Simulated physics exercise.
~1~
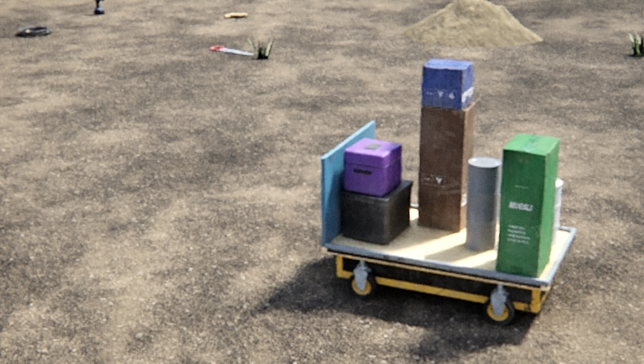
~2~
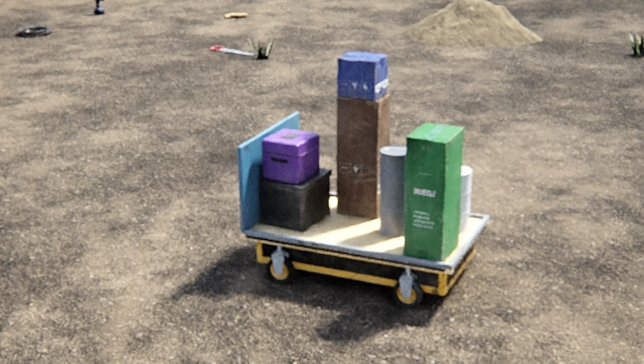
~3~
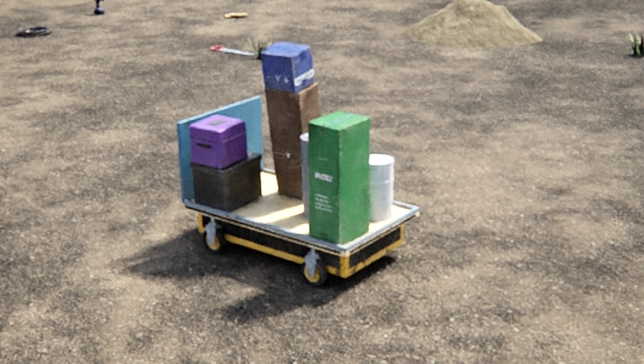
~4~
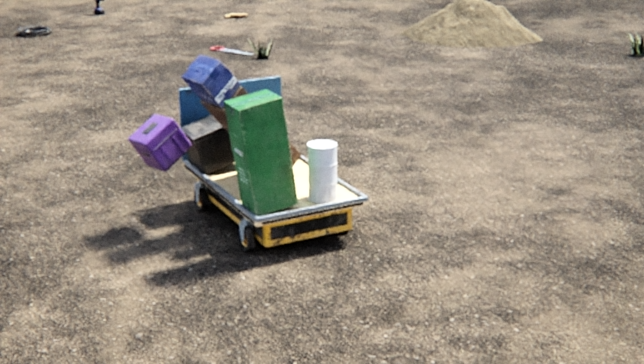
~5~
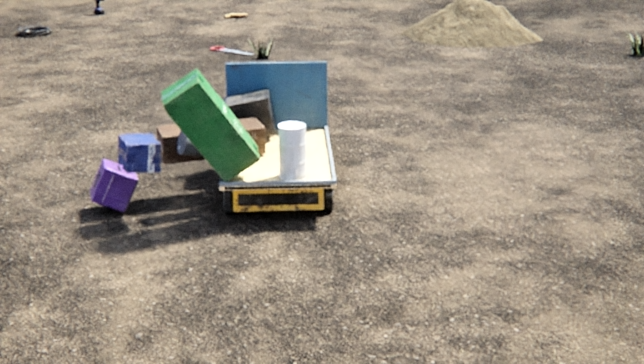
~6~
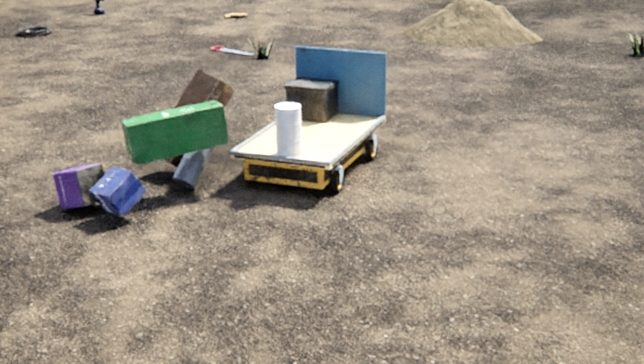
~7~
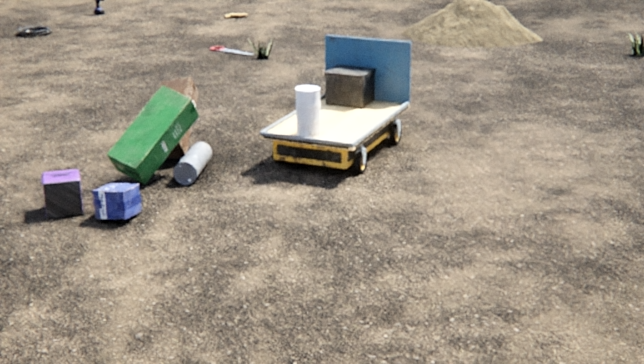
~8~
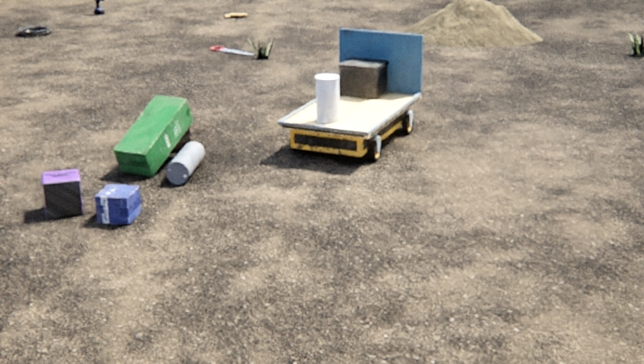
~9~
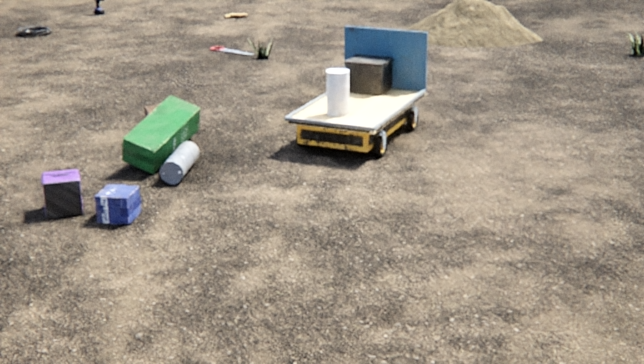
At first, a flat cart with a blue board at one end rolls left across bare ground, carrying boxes, a purple toolbox and two canisters. As it starts to swing around, the tall brown box with the blue parcel near its top begins to lean. The purple toolbox and blue parcel tumble off the left side, and the green box tips after them. The brown box, green box and grey canister drop to the ground too. The cart pulls away toward the sand pile and stops, still holding the black tote and upright white canister, with five things scattered at left.
